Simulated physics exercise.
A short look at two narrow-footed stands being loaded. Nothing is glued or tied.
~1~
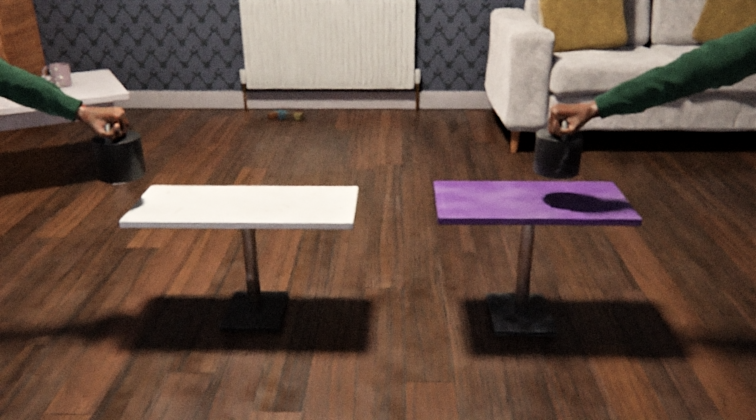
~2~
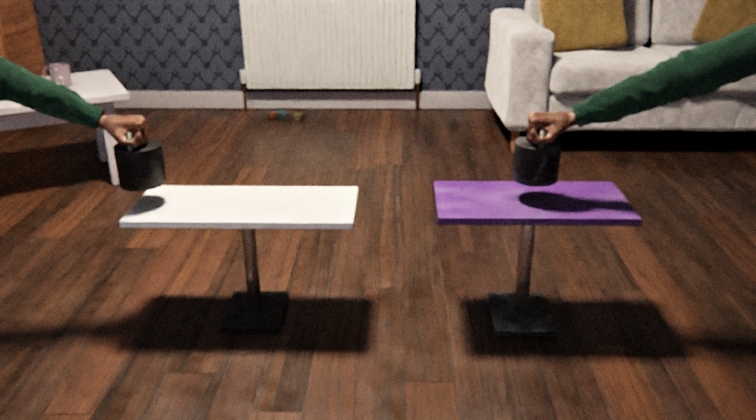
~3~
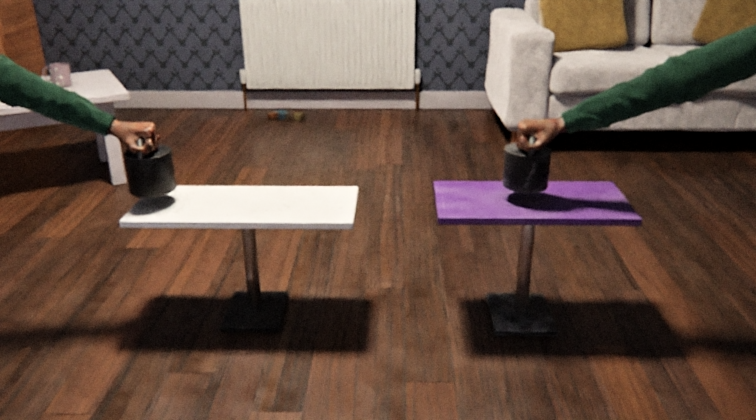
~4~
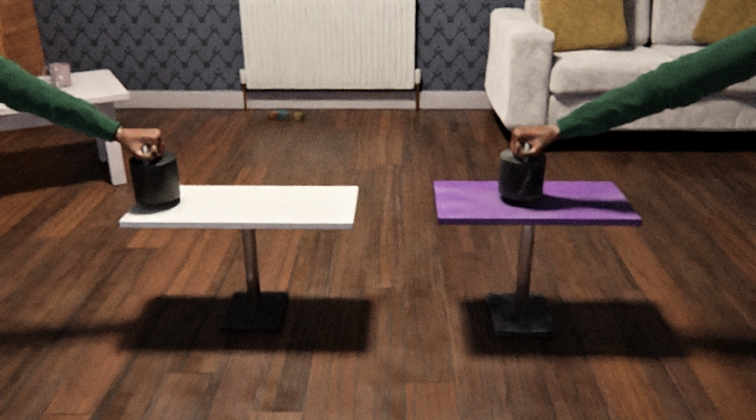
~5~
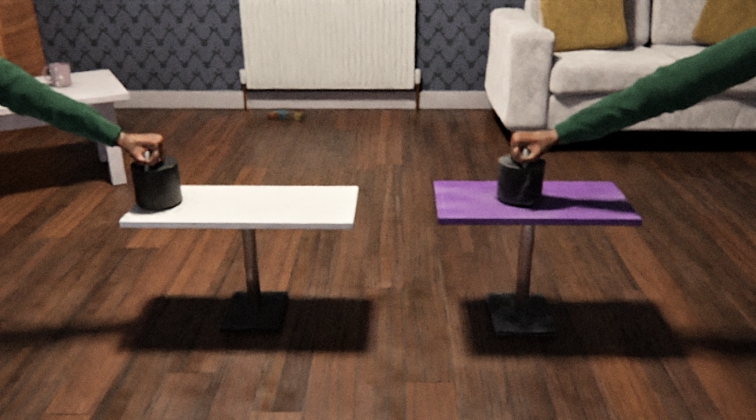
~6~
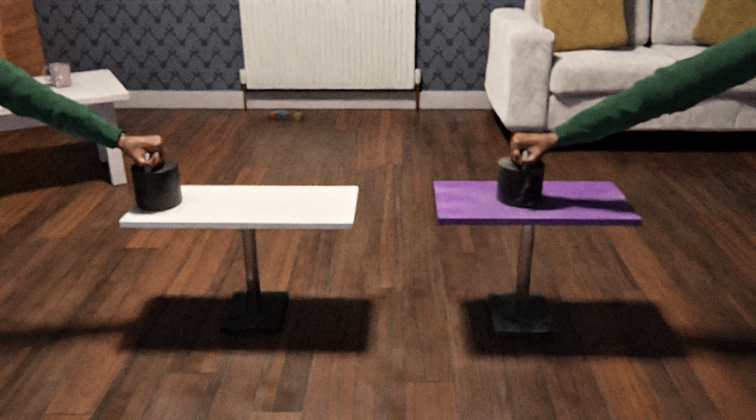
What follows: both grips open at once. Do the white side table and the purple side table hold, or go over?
Here the white side table tips up and the purple side table stays flat on its feet.
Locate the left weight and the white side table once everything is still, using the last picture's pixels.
The left weight around (5, 295); the white side table around (114, 233).
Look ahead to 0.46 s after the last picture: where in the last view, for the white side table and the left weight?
About (183, 207), and the other about (101, 226).
Then, 0.46 s after the last picture, white side table tipped 29° from how it was near (183, 207); purple side table at rest near (530, 202).
At rest, the white side table goes over, near (114, 233); the purple side table keeps steady, near (530, 202).
